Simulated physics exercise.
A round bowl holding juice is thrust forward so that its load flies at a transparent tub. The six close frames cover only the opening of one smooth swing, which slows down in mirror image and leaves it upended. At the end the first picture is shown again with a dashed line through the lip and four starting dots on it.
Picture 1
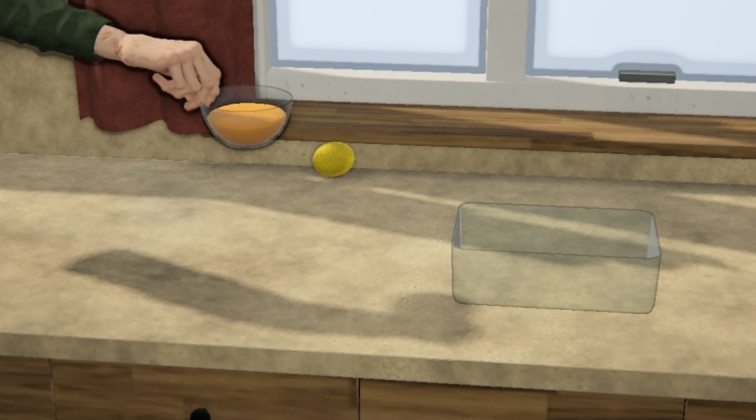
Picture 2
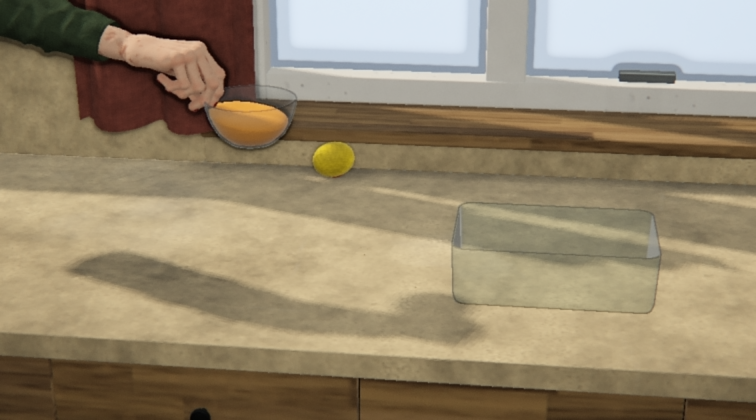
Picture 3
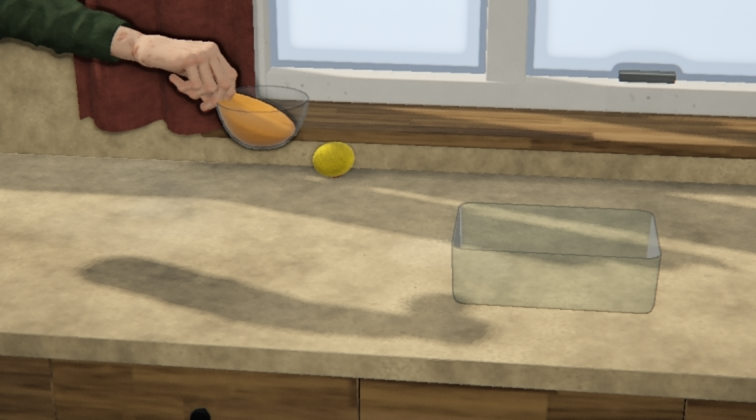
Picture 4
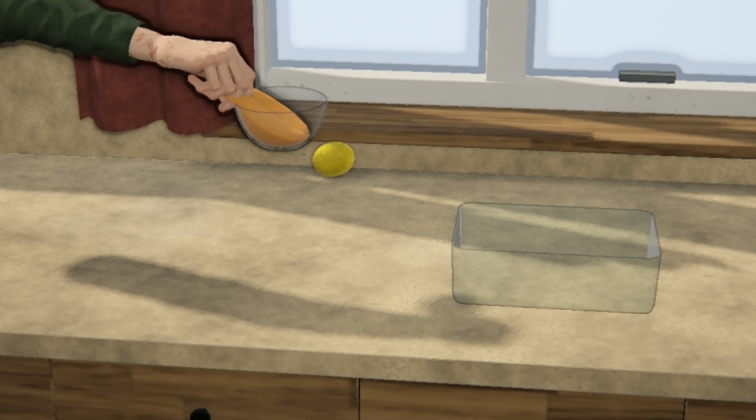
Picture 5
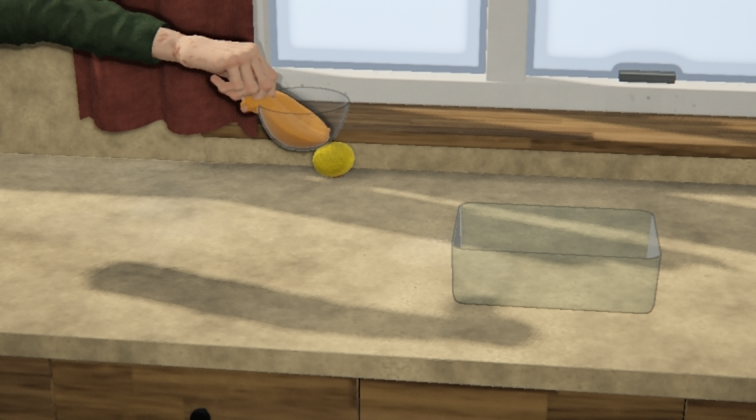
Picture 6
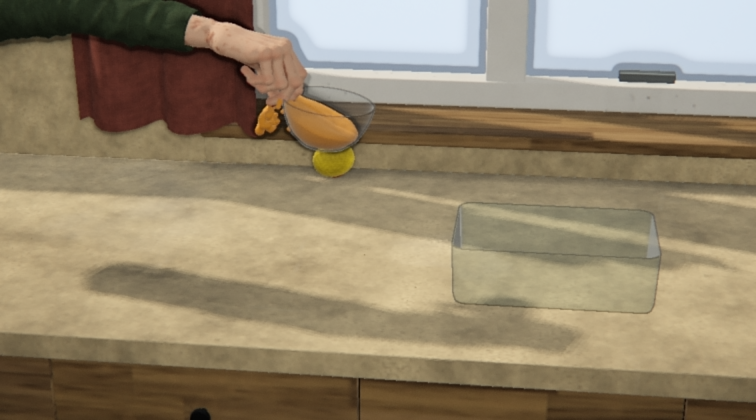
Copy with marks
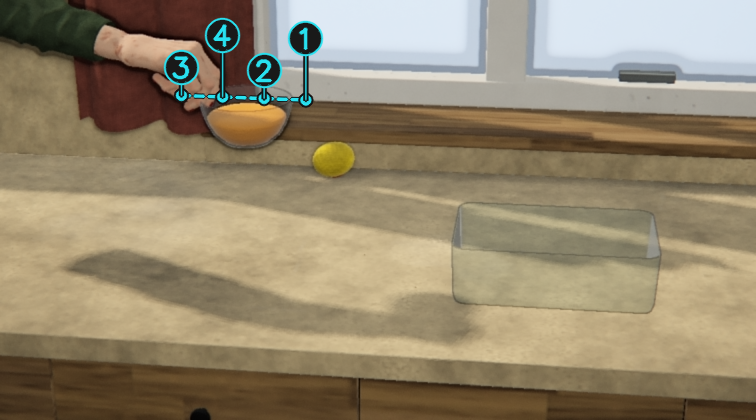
A mottled beige kitchen counter with wooden drawers below and a window above is seen from the front and slightly above, the view staying still. A green-sleeved arm at upper left holds a clear round bowl of orange juice near a dark red curtain, with a yellow lemon beside it and a transparent tub at right. The hand moves the bowl rightward, and the juice tilts, slops over its left rim and then the bowl tips slightly.
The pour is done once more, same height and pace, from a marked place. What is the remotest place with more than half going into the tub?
Choose 2.
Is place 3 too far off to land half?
Yes, it does.
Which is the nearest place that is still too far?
Place 4.
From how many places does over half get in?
Two of the four.
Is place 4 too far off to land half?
Yes, that goes wrong.
On the marked copy, 1 at (305, 100); 2 at (264, 98); 3 at (181, 95); 4 at (222, 97).
For place 1, about 79 % lands in the tub, 12 % falls short and 9 % goes beside or beyond.
For place 2, about 67 % lands in the tub, 27 % falls short and 7 % goes beside or beyond.
For place 3, about 1 % lands in the tub, 98 % falls short.
For place 4, about 31 % lands in the tub, 64 % falls short and 5 % goes beside or beyond.
